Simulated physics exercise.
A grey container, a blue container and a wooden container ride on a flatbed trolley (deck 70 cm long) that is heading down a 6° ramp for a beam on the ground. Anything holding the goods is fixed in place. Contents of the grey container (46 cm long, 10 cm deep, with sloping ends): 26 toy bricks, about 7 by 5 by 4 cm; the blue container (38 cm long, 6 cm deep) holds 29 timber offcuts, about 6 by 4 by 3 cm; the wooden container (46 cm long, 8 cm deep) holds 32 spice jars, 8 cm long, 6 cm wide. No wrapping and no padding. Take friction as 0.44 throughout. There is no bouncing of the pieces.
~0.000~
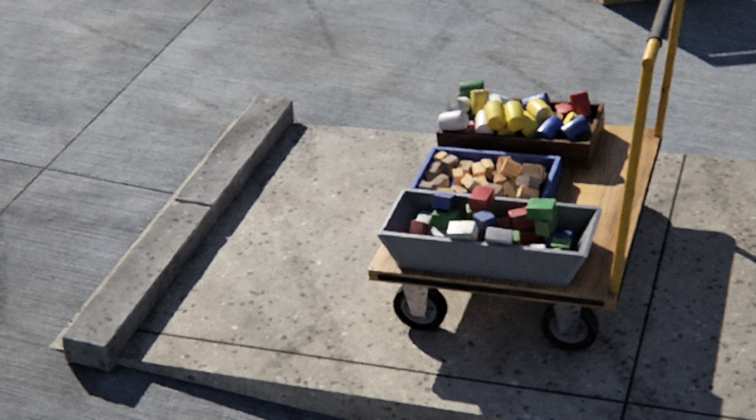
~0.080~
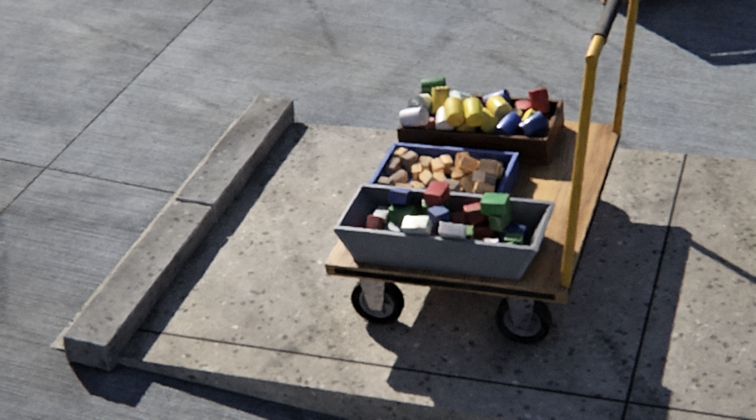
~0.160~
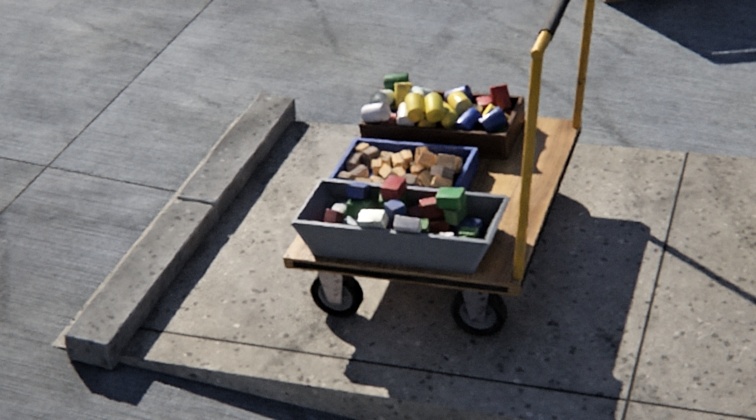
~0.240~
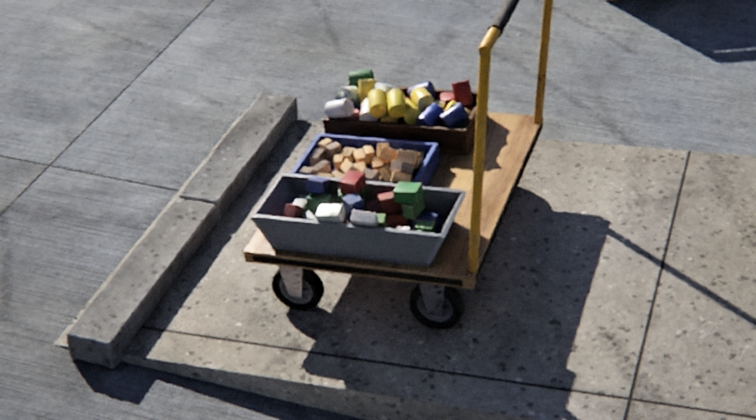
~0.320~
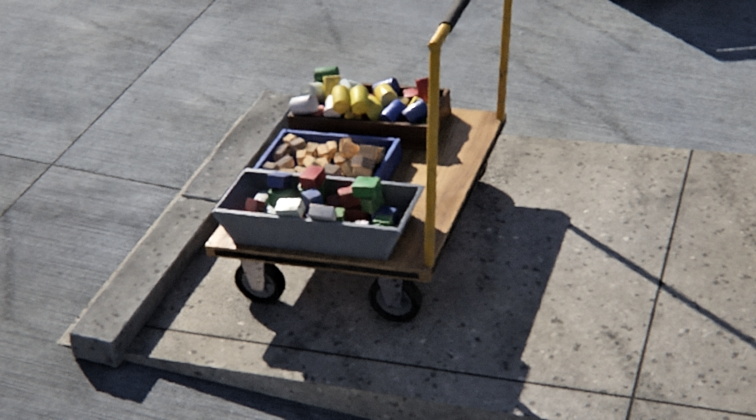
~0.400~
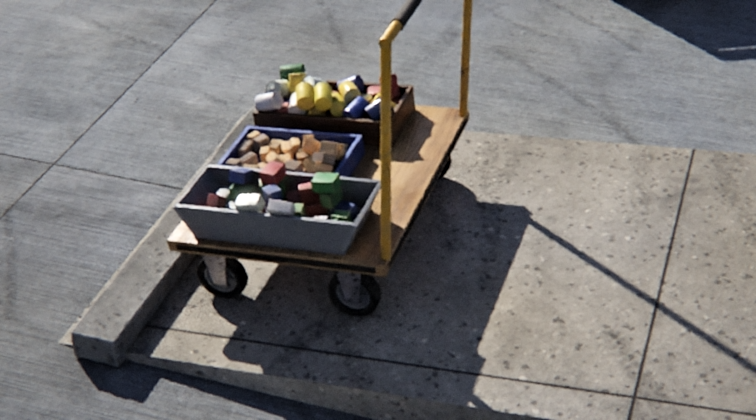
At first, a flatbed trolley with a yellow handle stands toward the right of a sunlit concrete slab, carrying three open containers of small blocks and other pieces. It rolls steadily left toward a low beam on the ground, the gap narrowing until its front is close beside the beam, contents still inside.
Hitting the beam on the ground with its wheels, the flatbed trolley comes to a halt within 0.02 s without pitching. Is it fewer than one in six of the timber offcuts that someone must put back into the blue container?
Yes - below a sixth.
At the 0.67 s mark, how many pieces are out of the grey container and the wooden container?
The grey container is at about 5 and the wooden container at about 5.
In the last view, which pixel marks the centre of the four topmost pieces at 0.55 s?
I'd put it at about (243, 72).
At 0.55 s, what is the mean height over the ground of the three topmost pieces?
Roughly 50 centimetres.
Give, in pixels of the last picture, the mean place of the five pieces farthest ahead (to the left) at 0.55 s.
Close to (217, 96).
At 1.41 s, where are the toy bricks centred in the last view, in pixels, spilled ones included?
Close to (203, 202).
After 0.45 s, the wheels strike.
After 0.55 s, grey container 26 in, 0 out, blue container 29 in, 0 out and wooden container 30 in, 2 out.
After 0.67 s, grey container 21 in, 5 out, blue container 27 in, 2 out and wooden container 27 in, 5 out.
After 0.90 s, grey container 21 in, 5 out, blue container 27 in, 2 out and wooden container 24 in, 8 out.
Outcome (at 1.41 s), grey container 21 in, 5 out, blue container 27 in, 2 out and wooden container 24 in, 8 out. Asked share, 2 of 29, 7 per cent.
